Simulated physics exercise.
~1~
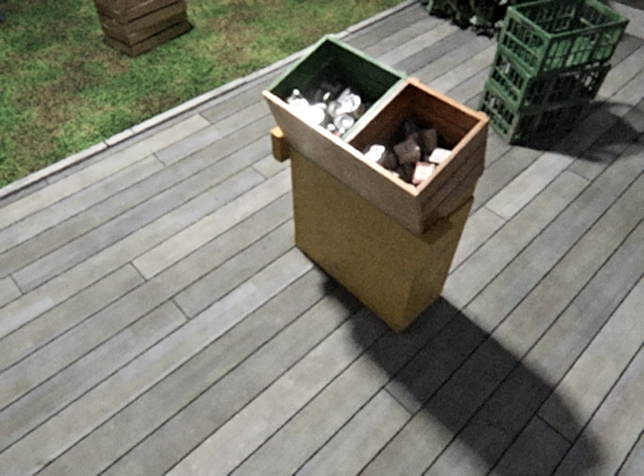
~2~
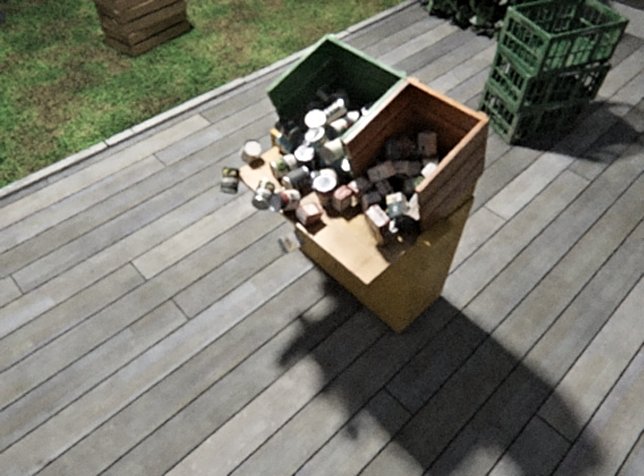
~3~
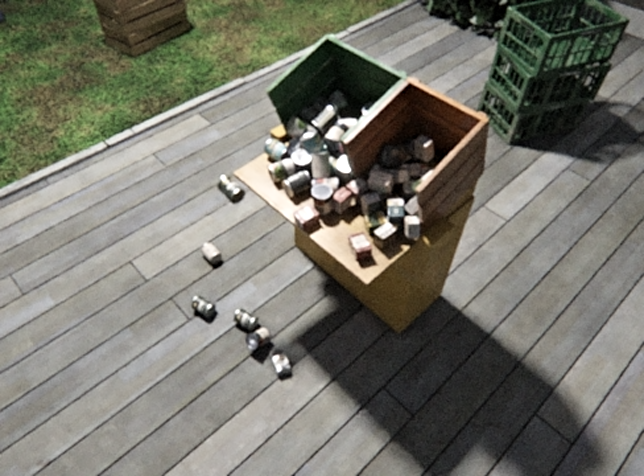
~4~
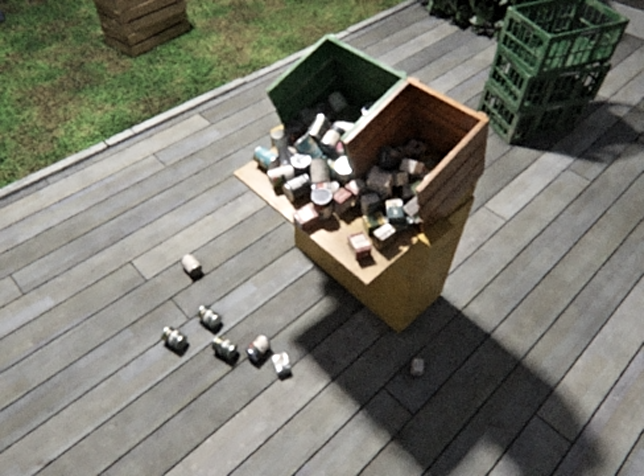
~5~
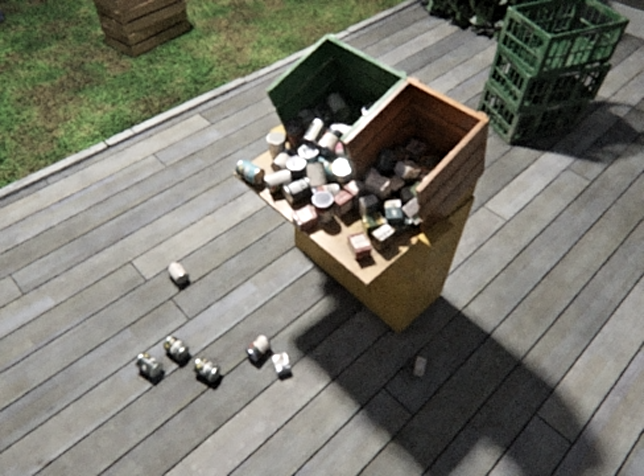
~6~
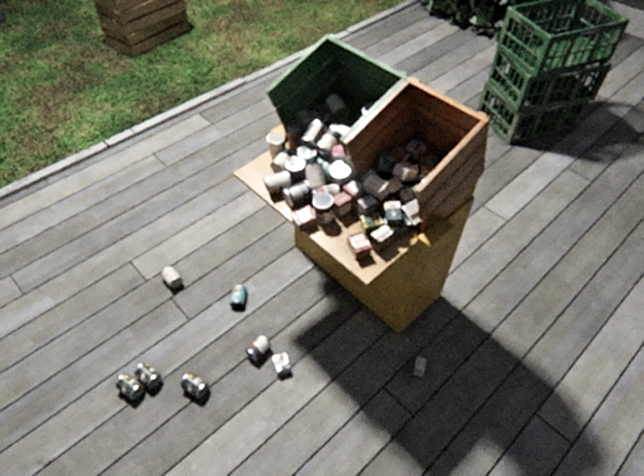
A green bin and a wooden bin on a yellow stand tipped open at the front, and small tins and cartons tumbled onto the lowered flap; several dropped to the deck and rolled left, while most stayed heaped up above.
